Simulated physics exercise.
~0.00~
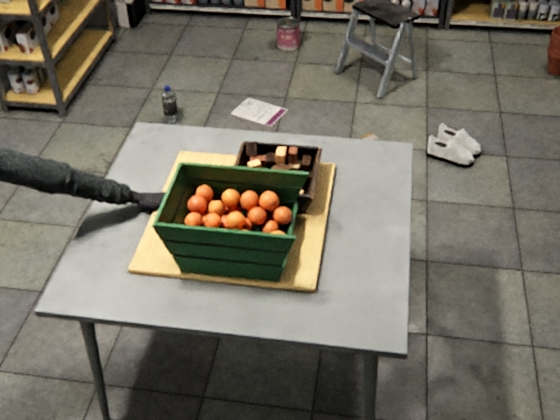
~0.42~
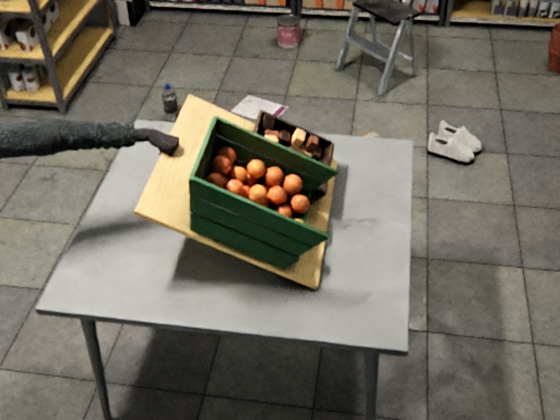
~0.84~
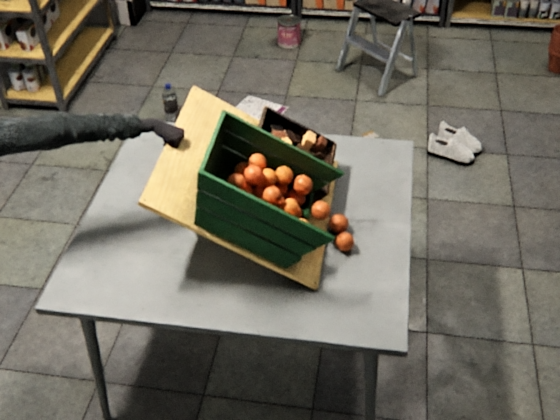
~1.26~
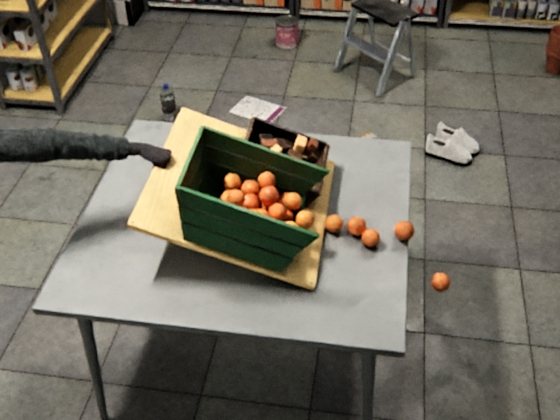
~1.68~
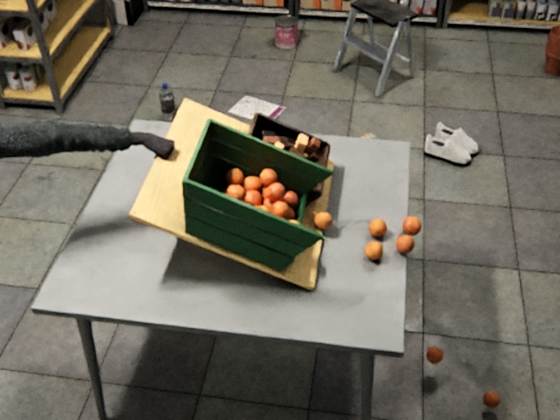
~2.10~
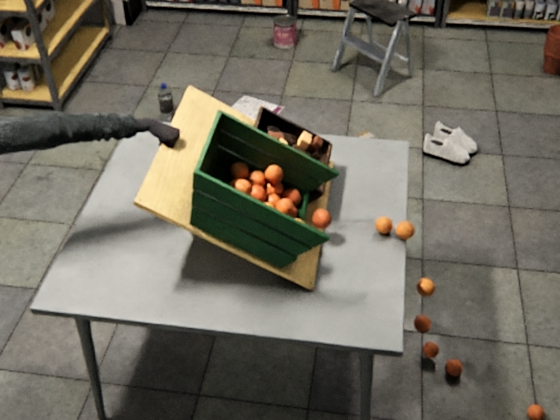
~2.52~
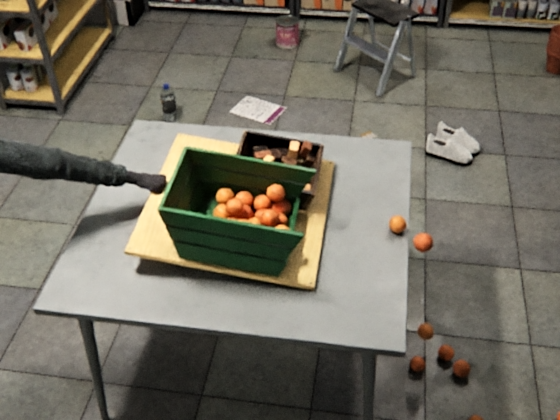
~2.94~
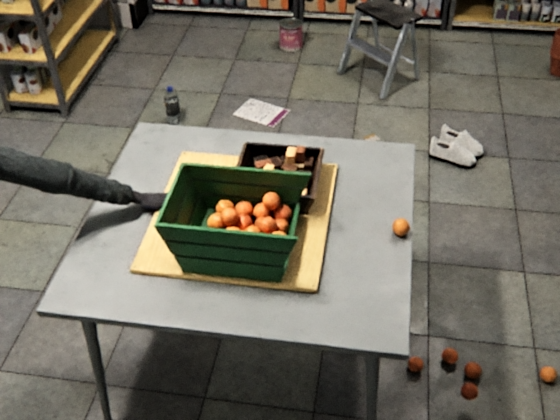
Plywood board with two crates tilting up twice at its left edge, spilling some oranges rightward off the table, then lowering flat.
